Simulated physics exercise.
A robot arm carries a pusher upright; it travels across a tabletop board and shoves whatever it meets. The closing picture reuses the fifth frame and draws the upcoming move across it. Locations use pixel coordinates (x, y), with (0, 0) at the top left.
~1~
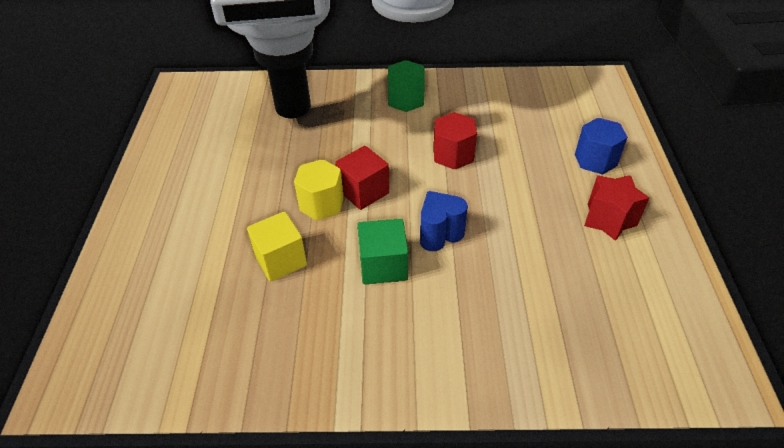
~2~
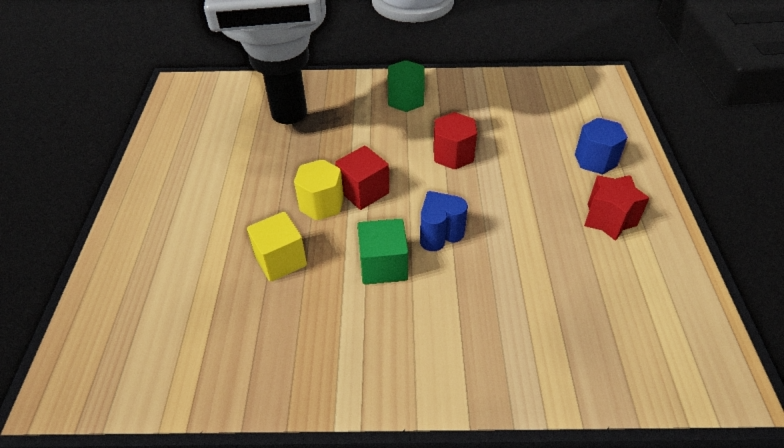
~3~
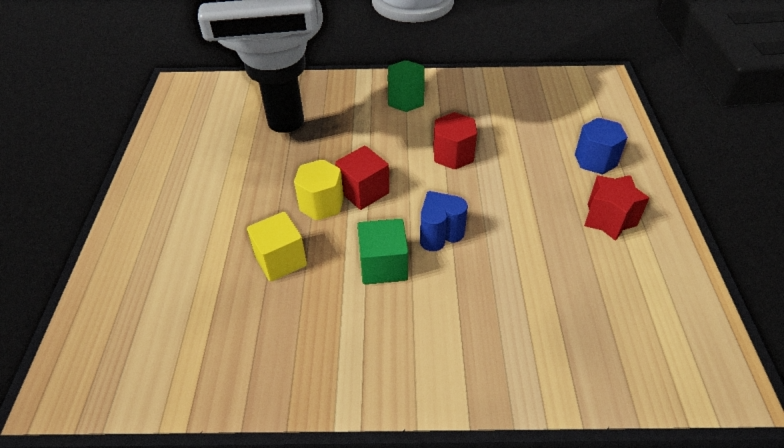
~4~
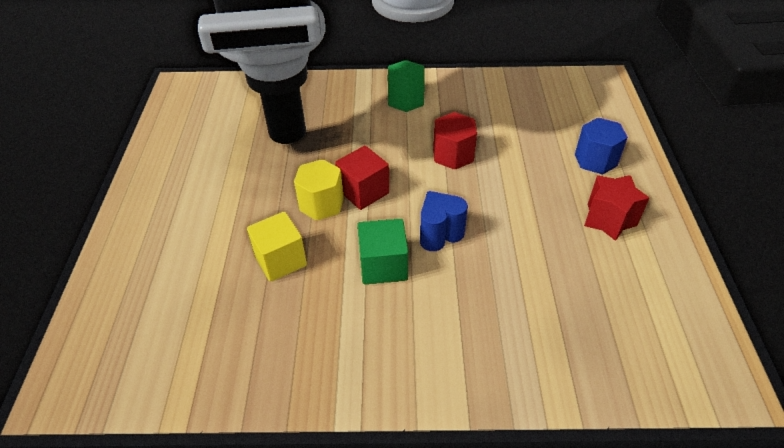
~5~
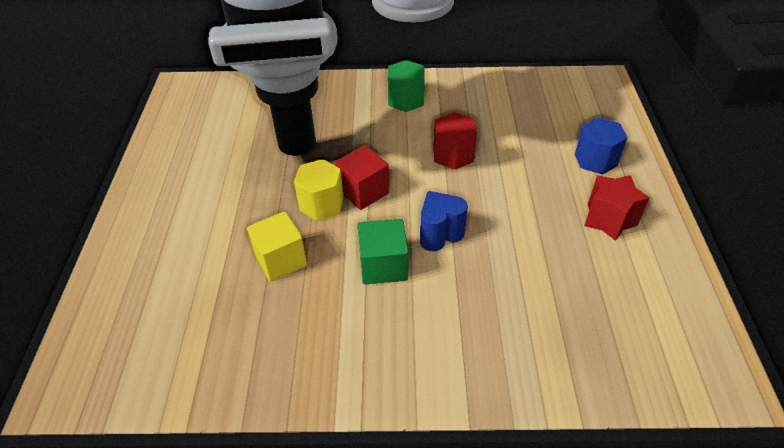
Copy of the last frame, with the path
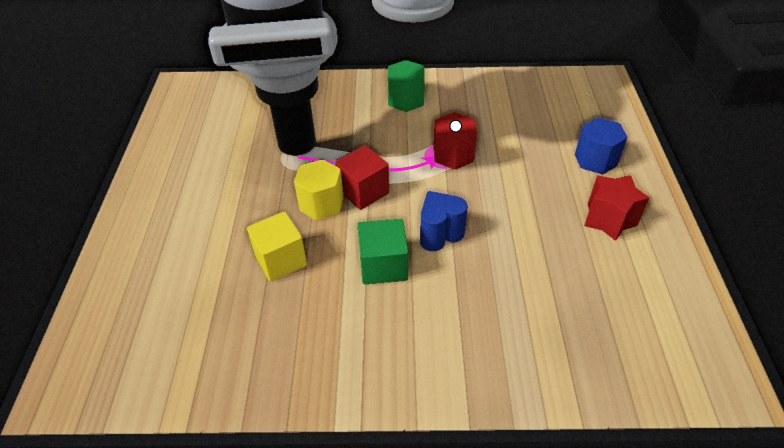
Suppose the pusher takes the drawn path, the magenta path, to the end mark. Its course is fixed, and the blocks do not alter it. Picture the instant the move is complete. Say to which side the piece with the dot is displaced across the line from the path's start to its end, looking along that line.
My prediction: Leftwards.
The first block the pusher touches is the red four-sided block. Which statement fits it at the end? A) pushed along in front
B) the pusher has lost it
The one that fits is B, the pusher has lost it.
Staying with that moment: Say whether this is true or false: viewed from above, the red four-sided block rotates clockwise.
The claim holds.
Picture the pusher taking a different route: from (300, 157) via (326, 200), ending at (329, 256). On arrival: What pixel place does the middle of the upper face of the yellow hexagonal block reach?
Around (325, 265).
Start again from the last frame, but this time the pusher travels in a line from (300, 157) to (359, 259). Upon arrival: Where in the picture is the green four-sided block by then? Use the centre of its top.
It should be at about (404, 250).
The drawn path runs from (300, 157) through (348, 165) and (398, 170) to (443, 156); the dot is on the red hexagonal block.
On the path given first. One third of the way, pusher at (348, 152); nothing pushed yet.
Two thirds of the way, pusher at (399, 156); red four-sided block at (375, 168), turned 45° clockwise.
At the end, pusher at (444, 142); yellow hexagonal block not moved; red four-sided block at (375, 168), turned 45° clockwise; red hexagonal block at (483, 116).
